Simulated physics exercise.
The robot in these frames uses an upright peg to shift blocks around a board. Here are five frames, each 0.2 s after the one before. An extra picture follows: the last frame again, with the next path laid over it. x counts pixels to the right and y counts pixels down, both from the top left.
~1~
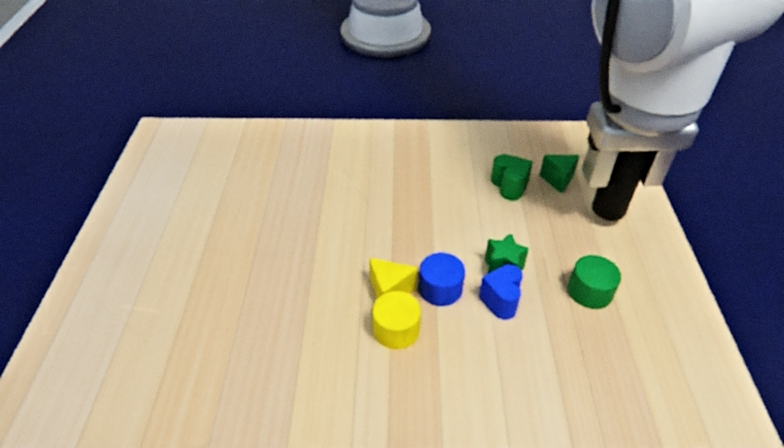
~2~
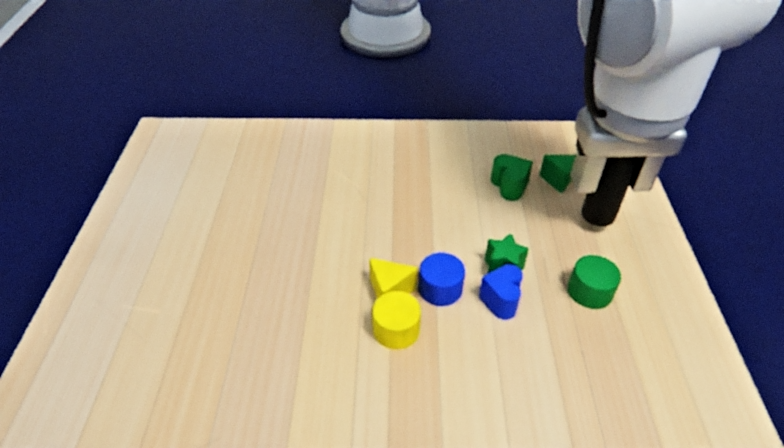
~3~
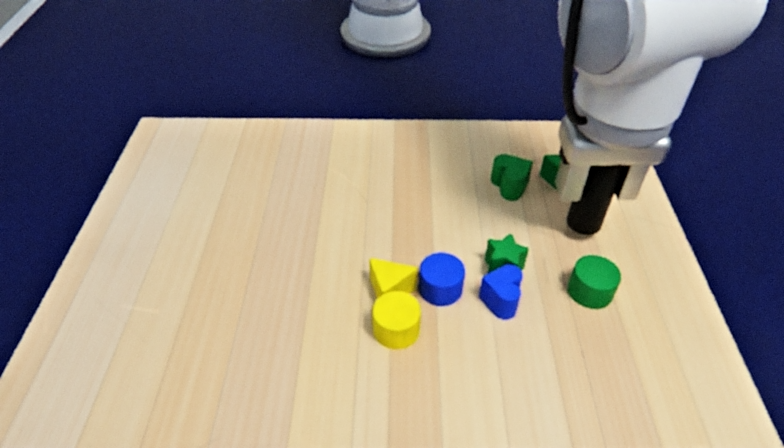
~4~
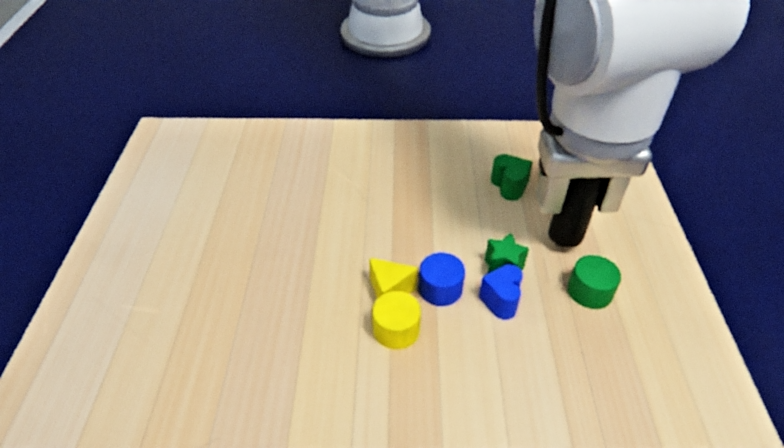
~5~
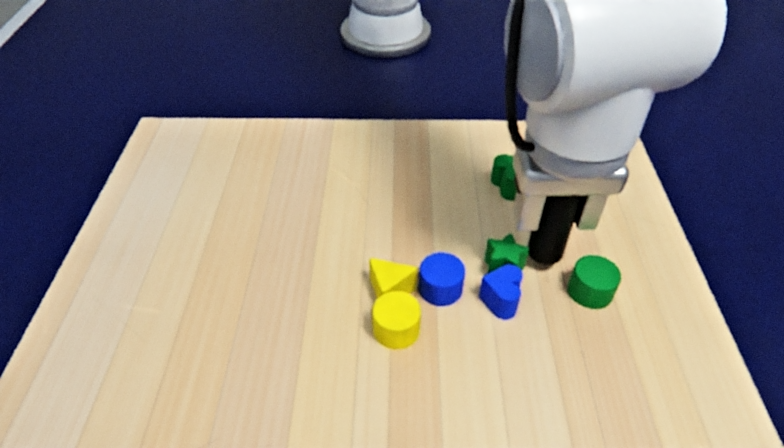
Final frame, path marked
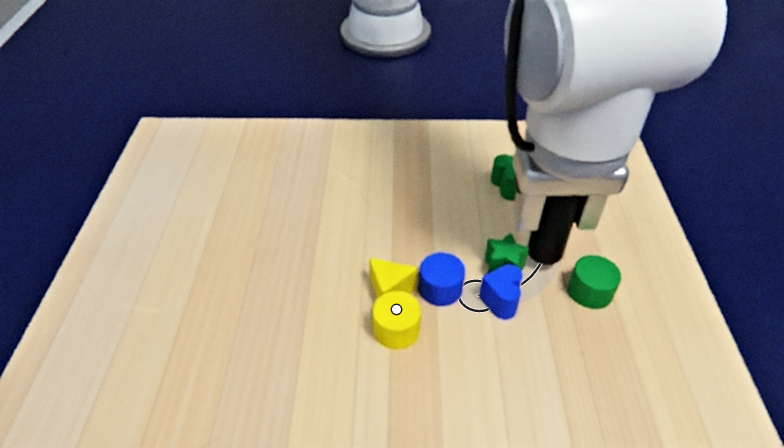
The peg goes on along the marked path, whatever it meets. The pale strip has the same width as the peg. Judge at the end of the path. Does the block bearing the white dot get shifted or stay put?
Stays put.
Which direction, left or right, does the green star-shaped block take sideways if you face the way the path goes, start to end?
It's pushed right.
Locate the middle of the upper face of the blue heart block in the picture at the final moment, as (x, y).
The middle of its upper face should be somewhere near (474, 306).
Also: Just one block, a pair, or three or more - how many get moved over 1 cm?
My answer is two.
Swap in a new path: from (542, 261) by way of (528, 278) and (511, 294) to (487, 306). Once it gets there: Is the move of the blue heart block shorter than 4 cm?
No, it doesn't check out.
The line goes from (542, 261) via (529, 278) and (506, 291), ending at (478, 296); the dot is on the yellow circular block.
What follows on the original path. Halfway along, peg (521, 277); blue heart block (496, 288); green star-shaped block (495, 248).
At the end, peg (479, 287); yellow circular block unmoved; blue circular block (439, 268); blue heart block (474, 306), turned 65° anticlockwise; green star-shaped block (484, 247), turned 55° clockwise.
